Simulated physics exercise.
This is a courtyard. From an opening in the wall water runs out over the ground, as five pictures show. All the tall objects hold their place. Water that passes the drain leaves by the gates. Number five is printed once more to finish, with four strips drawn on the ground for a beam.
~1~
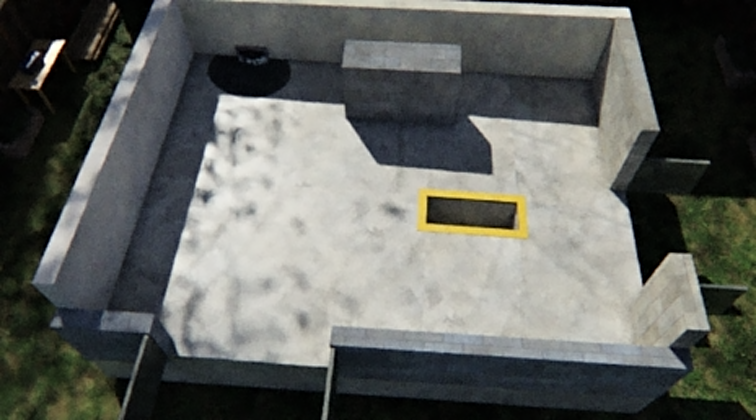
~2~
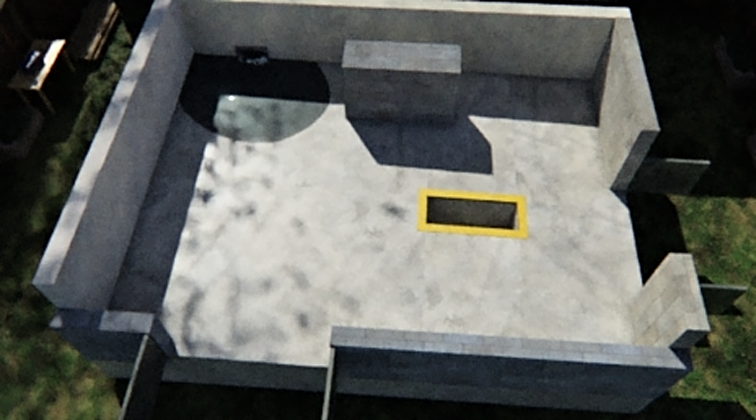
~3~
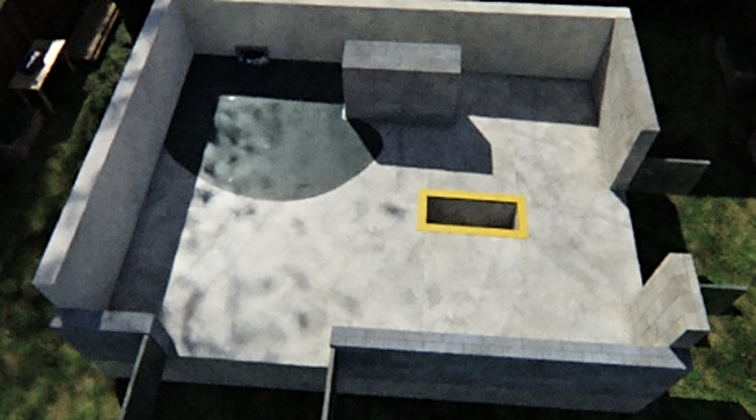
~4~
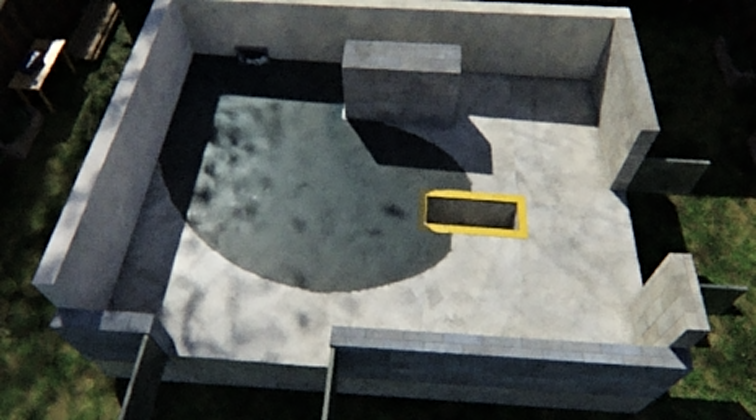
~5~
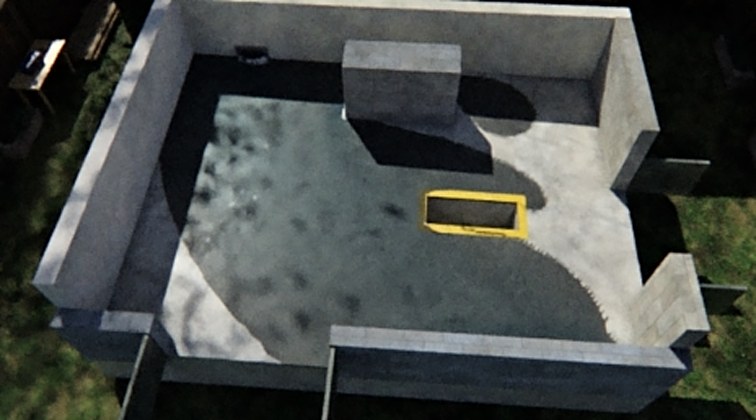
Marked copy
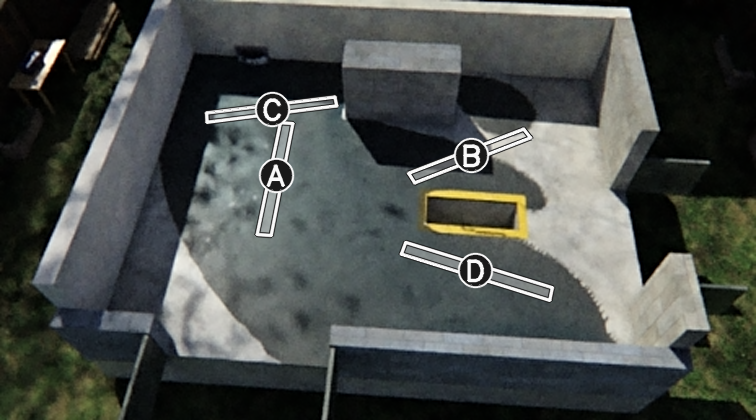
A walled courtyard with pale ground slowly darkened as water spread from the back left corner, curved around a large block, reached the yellow-edged gully and covered much of the floor.
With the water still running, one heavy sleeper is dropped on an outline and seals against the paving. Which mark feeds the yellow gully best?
Take D.
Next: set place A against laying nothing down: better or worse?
It is worse.
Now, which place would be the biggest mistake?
Place C.
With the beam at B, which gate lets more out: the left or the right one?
The right gate.
On the marked copy, A from (264, 235) to (286, 123); B from (411, 178) to (527, 133); C from (206, 117) to (335, 101); D from (403, 248) to (551, 294).
Choosing A, about 19 % of the stream runs into the yellow gully, about 81 % out by the gates.
Choosing B, about 20 % of the stream runs into the yellow gully, about 80 % out by the gates.
Choosing C, about 6 % of the stream runs into the yellow gully, about 94 % out by the gates.
Choosing D, about 31 % of the stream runs into the yellow gully, about 69 % out by the gates.
